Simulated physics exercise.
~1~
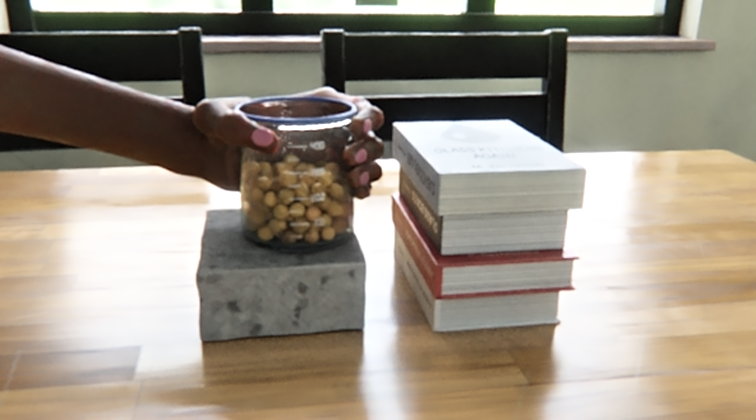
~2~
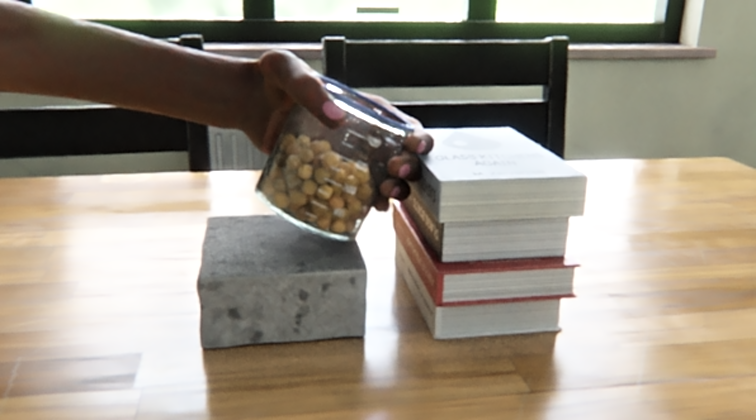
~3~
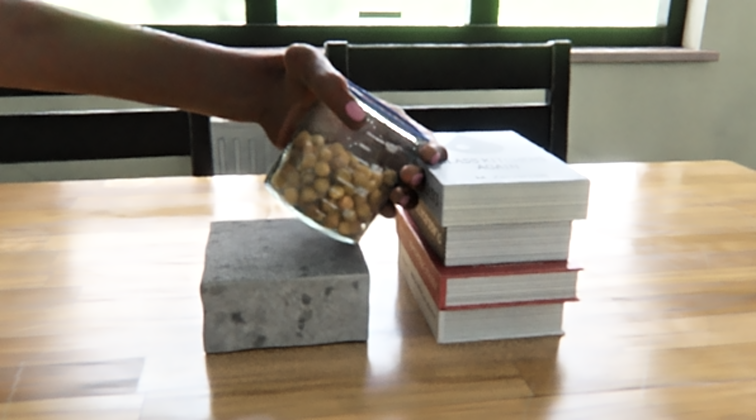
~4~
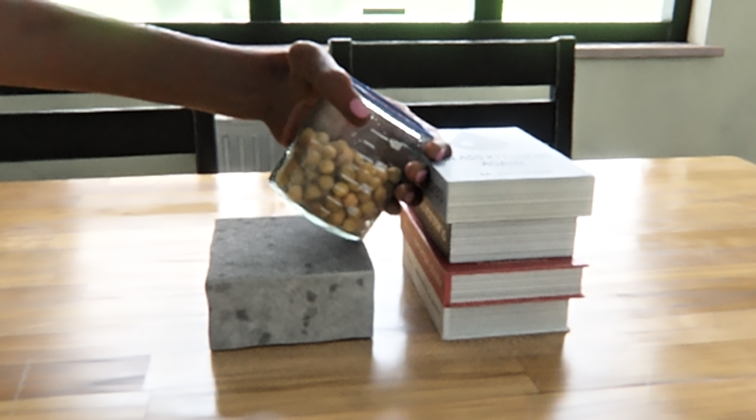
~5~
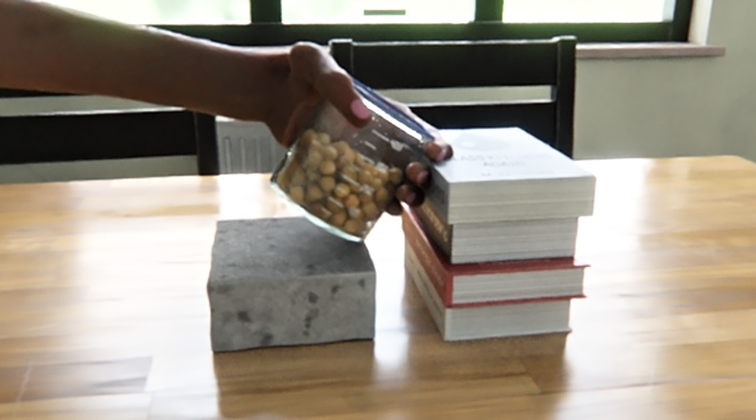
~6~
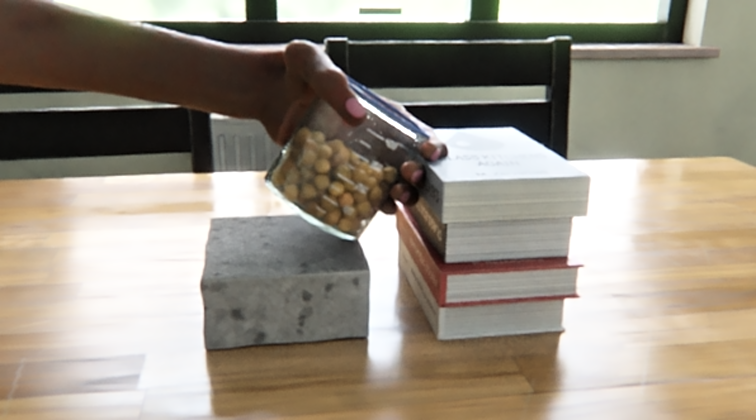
A hand lifted a glass beaker of chickpeas off a gray stone block, tilted it, and leaned it against the stack of books to the right, where it stayed slanted and still in the person's grip with all the chickpeas inside.
